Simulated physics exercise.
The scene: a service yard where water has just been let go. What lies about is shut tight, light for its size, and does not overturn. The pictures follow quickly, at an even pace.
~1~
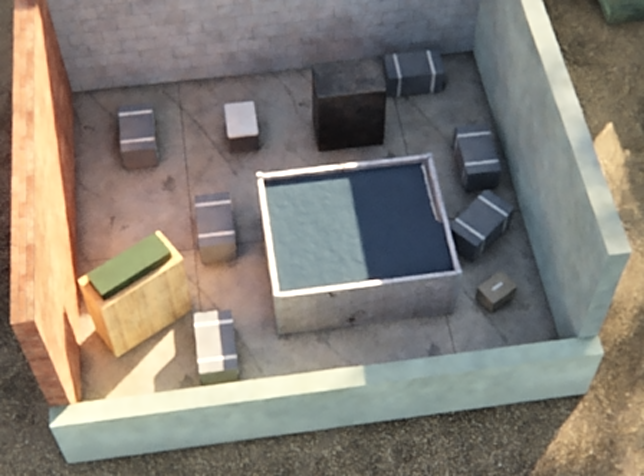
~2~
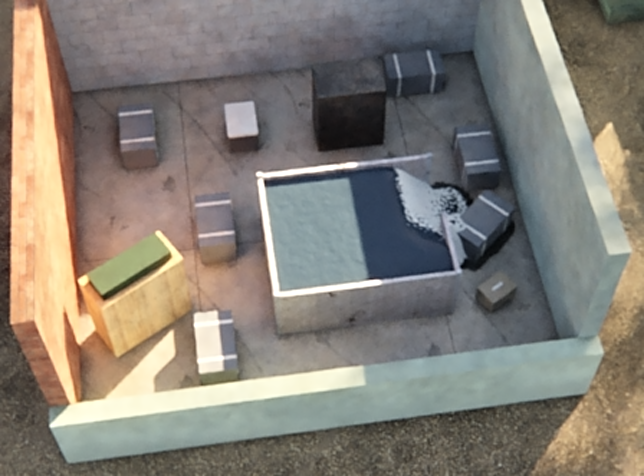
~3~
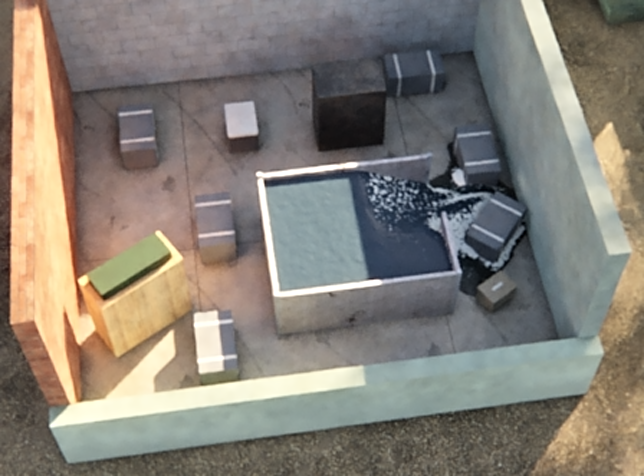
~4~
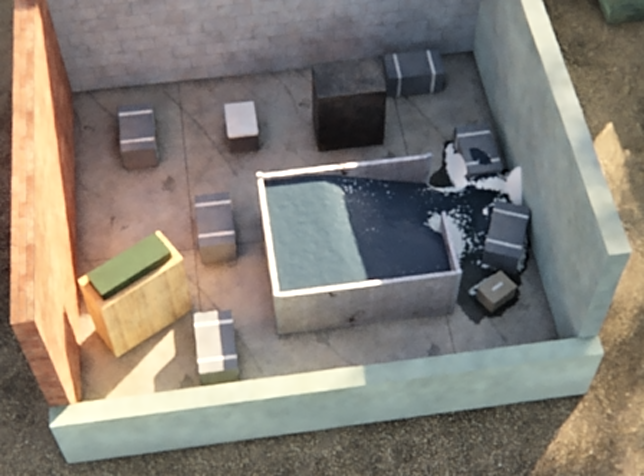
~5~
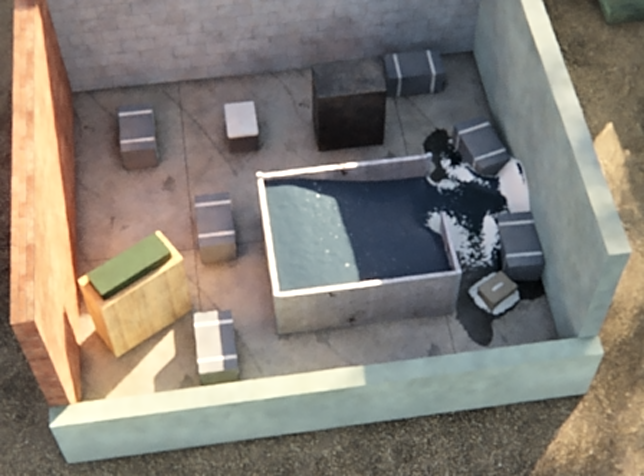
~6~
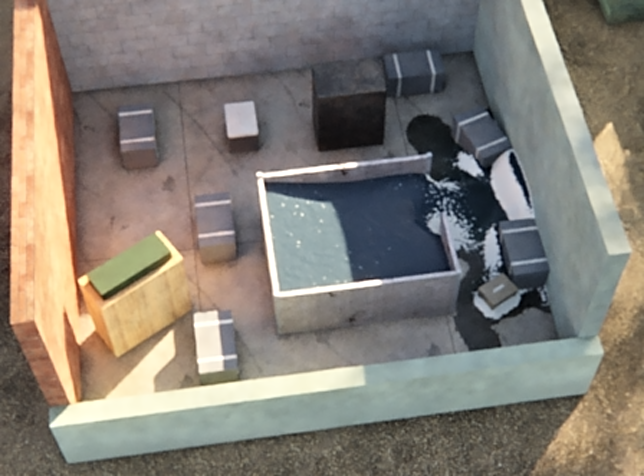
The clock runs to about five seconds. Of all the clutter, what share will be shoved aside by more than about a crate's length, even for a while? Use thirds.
It is two thirds or more.
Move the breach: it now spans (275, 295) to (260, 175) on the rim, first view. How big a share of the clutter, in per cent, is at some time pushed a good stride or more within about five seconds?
Close to 50 %.
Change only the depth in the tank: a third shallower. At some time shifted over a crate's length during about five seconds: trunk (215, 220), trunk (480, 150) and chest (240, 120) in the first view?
One after the other: Short of that, pushed that far, yes.
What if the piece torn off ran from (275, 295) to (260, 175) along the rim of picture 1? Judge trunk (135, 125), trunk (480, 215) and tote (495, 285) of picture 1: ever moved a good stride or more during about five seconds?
As listed: That far or more, never so far, short of that.
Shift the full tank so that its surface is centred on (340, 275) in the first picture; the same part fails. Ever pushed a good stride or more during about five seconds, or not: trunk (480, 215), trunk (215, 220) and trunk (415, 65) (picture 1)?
In turn: Swept aside, short of that, shifted that much.
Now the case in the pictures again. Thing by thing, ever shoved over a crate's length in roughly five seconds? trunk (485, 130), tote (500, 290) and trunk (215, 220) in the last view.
In turn: Pushed that far, shifted that much, short of that.
A moment on, 2 of 8 are well off their spots; 1 afloat.
Next, 4 of 8 are well off their spots; 2 afloat.
Later, 5 of 8 are well off their spots; 1 afloat.
In the end, 6 of 8 are well off their spots, and 6 have been at some point; 3 afloat.
